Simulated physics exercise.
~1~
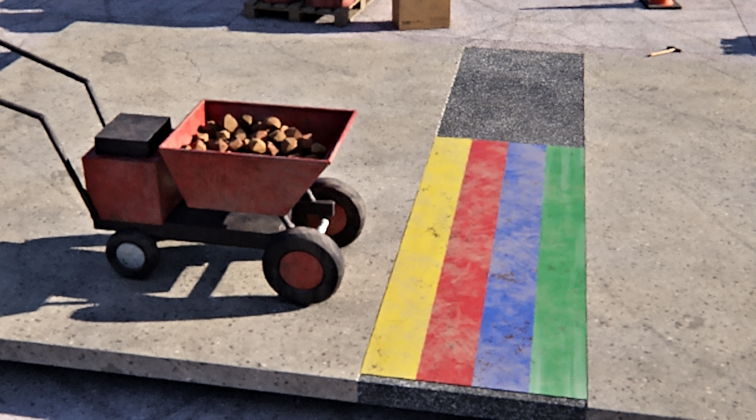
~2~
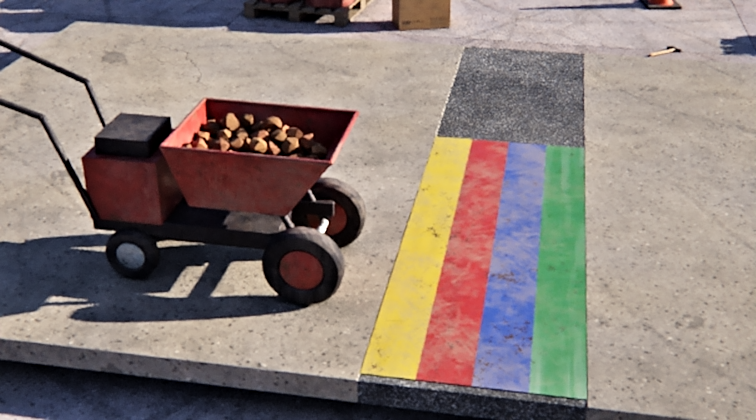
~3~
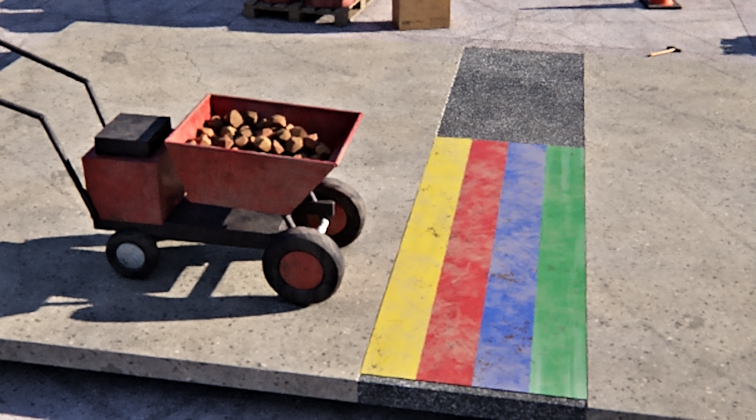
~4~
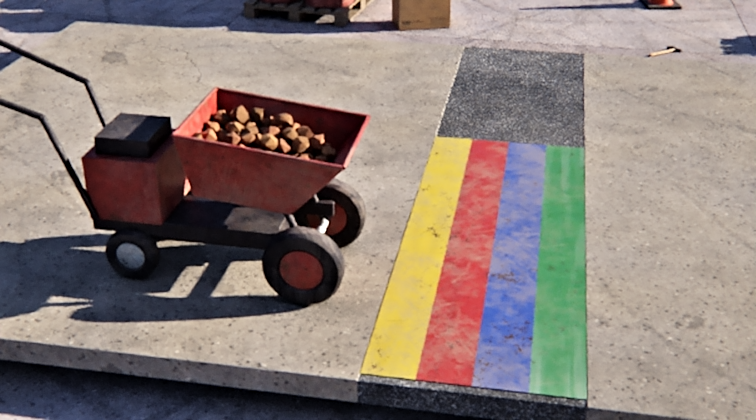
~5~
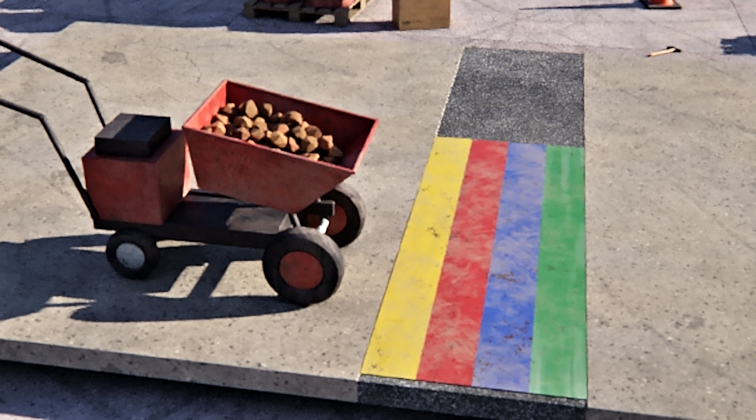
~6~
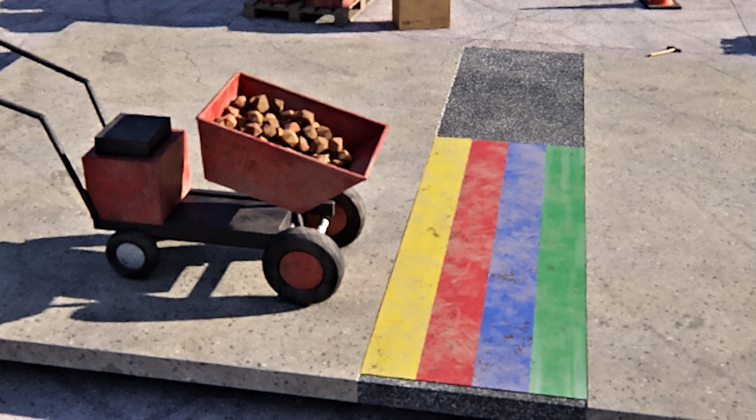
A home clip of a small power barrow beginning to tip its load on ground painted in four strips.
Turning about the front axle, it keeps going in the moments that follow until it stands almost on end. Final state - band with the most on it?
Red band.
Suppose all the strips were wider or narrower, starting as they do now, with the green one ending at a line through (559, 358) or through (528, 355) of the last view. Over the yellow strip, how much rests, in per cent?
The first one comes out at 0 percent, while the second comes out at 0 percent.
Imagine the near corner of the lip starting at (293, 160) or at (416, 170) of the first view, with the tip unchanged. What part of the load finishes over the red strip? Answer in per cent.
From the first spot you get 40 percent, and from the second 0 percent.
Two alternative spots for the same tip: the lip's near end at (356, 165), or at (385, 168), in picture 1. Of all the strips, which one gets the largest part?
I would say blue the first time, then that blue strip the next.
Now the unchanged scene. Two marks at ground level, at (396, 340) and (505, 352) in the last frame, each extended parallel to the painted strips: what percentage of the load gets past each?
That's 90 in a hundred for the first and 20 in a hundred for the second.
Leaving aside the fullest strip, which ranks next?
Second: The blue strip.
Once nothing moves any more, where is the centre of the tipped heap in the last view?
I'd put the middle somewhere around (478, 284).
Just after the last frame, skip tipped steeply; every one in the skip.
A moment on, skip tipped right over; the larger part in the skip; roughly a quarter over the red strip; just a few over the blue strip.
Further on, skip tipped right over; about a tenth in the skip; just a few over the yellow strip; roughly half over the red strip; roughly a third over the blue strip; about a tenth over the green strip; just a few off the paint.
When it is over, skip tipped right over; about a tenth in the skip; about a tenth over the yellow strip; roughly half over the red strip; roughly a third over the blue strip; about a tenth over the green strip; just a few off the paint.
